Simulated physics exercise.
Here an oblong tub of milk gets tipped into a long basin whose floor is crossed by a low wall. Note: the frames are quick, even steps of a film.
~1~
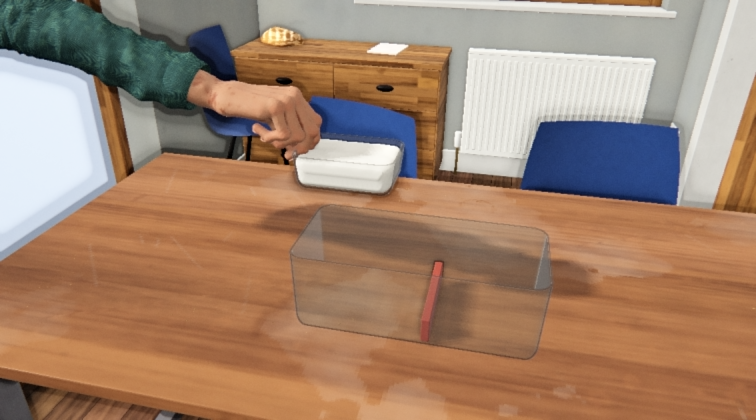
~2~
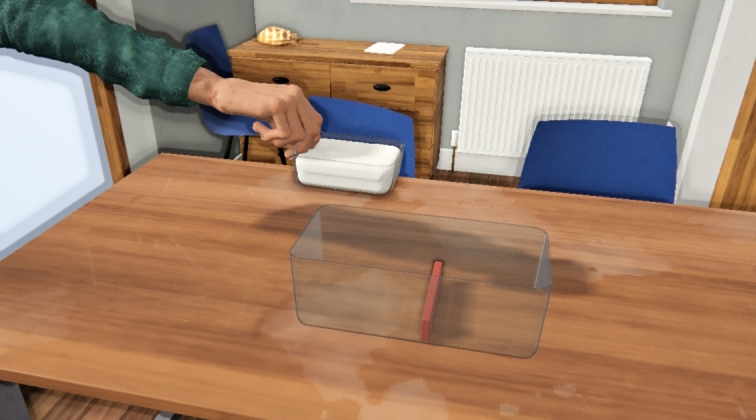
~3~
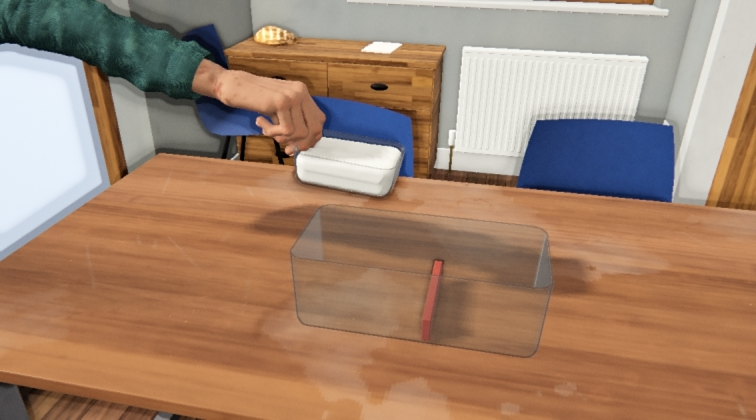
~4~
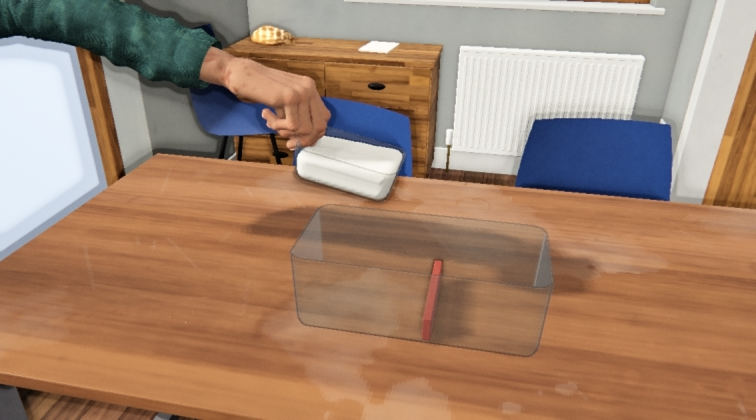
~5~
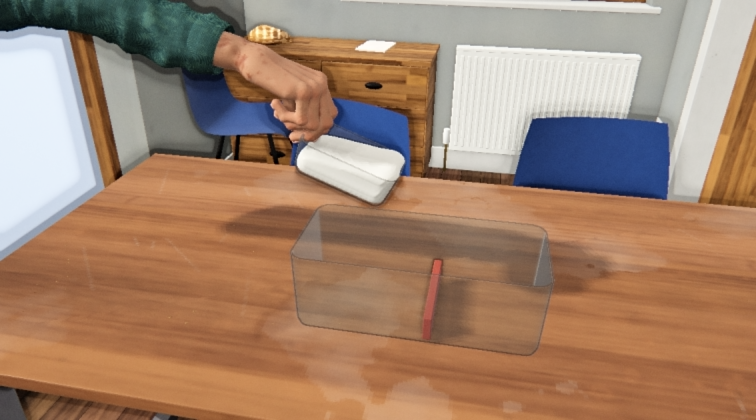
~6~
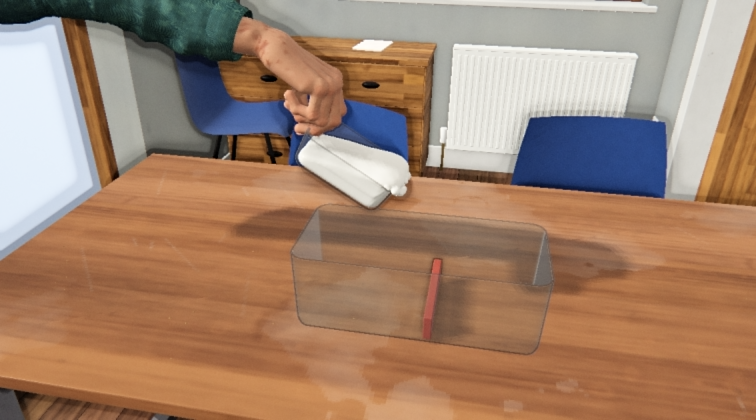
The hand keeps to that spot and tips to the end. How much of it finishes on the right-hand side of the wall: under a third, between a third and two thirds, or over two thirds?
The share right of the wall fails to exceed two thirds but reaches one third.
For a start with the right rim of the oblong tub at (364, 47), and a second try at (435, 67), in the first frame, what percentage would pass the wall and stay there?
15 %, 75 %.
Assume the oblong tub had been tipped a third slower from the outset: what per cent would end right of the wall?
I'd estimate about 60 percent ends up there.
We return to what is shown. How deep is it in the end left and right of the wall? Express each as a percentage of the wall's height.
I'd say close to 20 per cent on the left side and 20 on the right.
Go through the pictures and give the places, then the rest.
In the first picture, tilt 0°; pouring edge (399, 154); surface from (305, 148) to (398, 156); the long basin's rim runs from (306, 229) to (549, 259); the wall's top is at (433, 290).
In the second picture, tilt 1°; pouring edge (399, 155); surface from (305, 147) to (398, 158).
In the third picture, tilt 6°; pouring edge (400, 159); surface from (306, 146) to (399, 159).
In the fourth picture, tilt 12°; pouring edge (401, 164); surface from (306, 145) to (401, 161).
In the fifth picture, tilt 21°; pouring edge (401, 172); surface from (307, 144) to (399, 164); 3 per cent is over the edge.
In the sixth picture, tilt 31°; pouring edge (399, 179); surface from (307, 143) to (391, 166); 11 per cent is over the edge.
A moment on, the oblong tub is tipped on its side and 6 per cent is still to pour, 33 is left of the wall and 36 right of it.
Next, the oblong tub is tipped right over and 1 per cent is still to pour, 48 is left of the wall and 49 right of it.
Then the oblong tub is tipped right over and 0 per cent is still to pour, 49 is left of the wall and 49 right of it.
Later the oblong tub is tipped right over and 0 per cent is still to pour, 49 is left of the wall and 49 right of it.
Finally, 49 per cent lies left of the wall, 49 right of it and 2 outside.
